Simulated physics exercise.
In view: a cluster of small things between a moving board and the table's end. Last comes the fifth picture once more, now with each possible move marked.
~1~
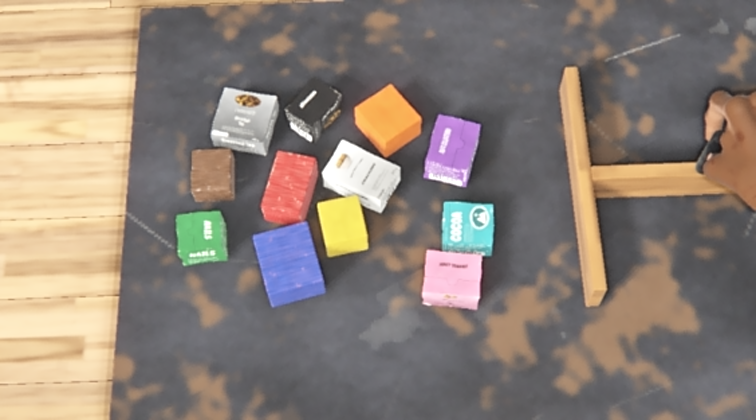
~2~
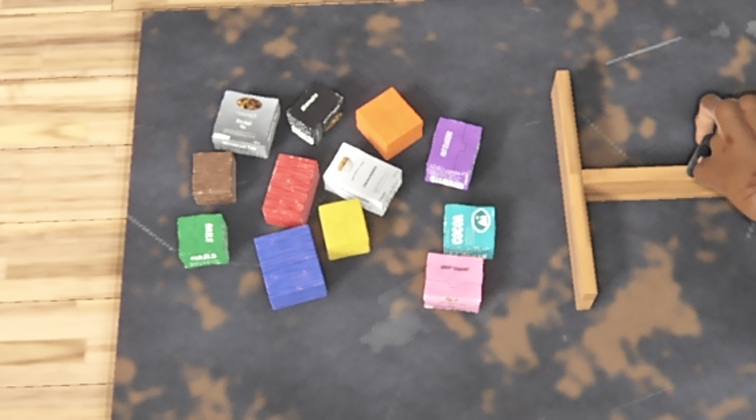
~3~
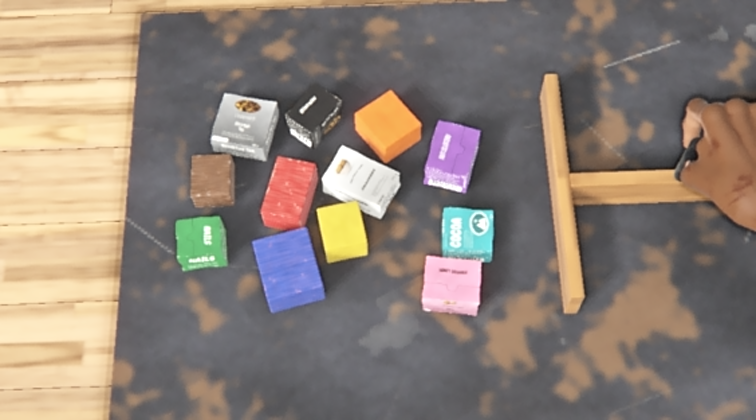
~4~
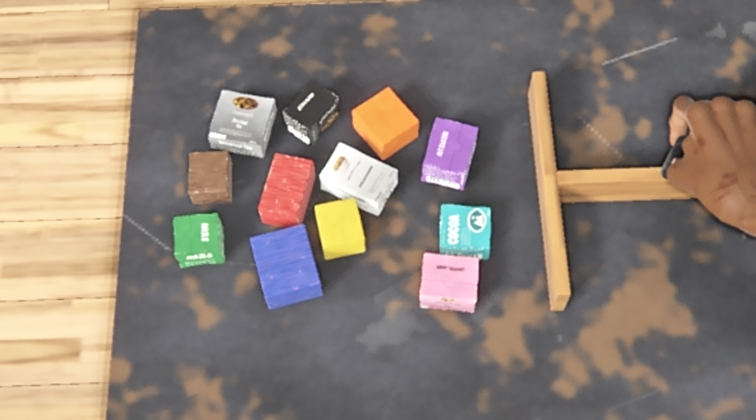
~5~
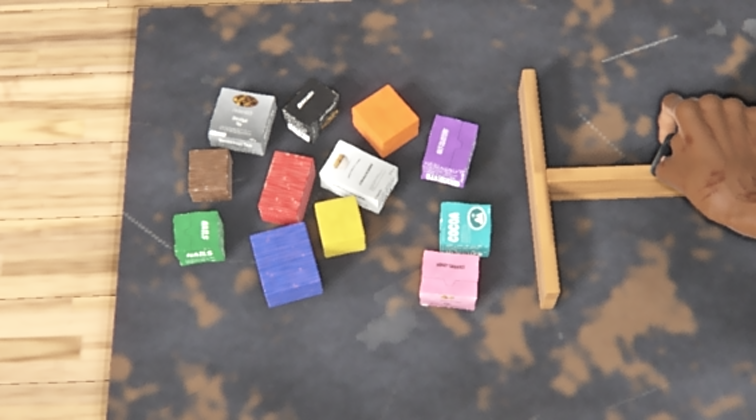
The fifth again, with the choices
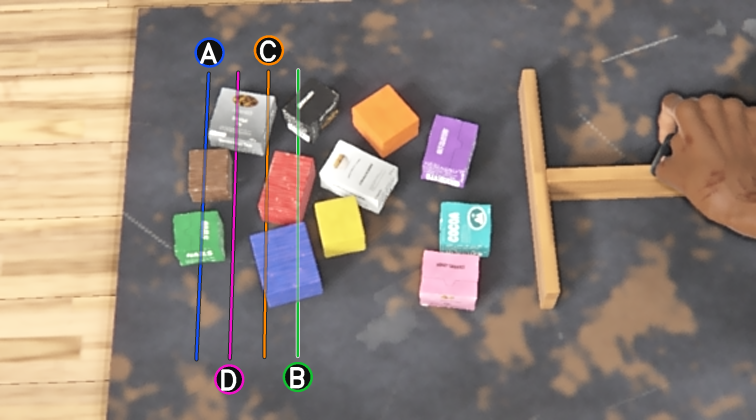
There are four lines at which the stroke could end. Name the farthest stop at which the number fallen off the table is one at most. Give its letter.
C.
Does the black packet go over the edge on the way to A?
No.
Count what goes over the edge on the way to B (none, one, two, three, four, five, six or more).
By then, none.
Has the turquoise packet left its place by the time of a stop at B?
By then, yes.
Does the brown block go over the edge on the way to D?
Yes.
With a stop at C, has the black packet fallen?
No.
On the marked copy, A at (203, 207); B at (298, 204); C at (267, 205); D at (234, 206).
Taking C. A third of the way, board (442, 179); pink packet (412, 283); orange block (373, 114).
Two thirds of the way, board (343, 182); brown block (173, 173); grey packet (220, 116).
When it is over, board (268, 185); brown block (125, 165); green box (126, 246); none fallen.
As for the rest, A drops six; B is within the limit but short; D drops three.
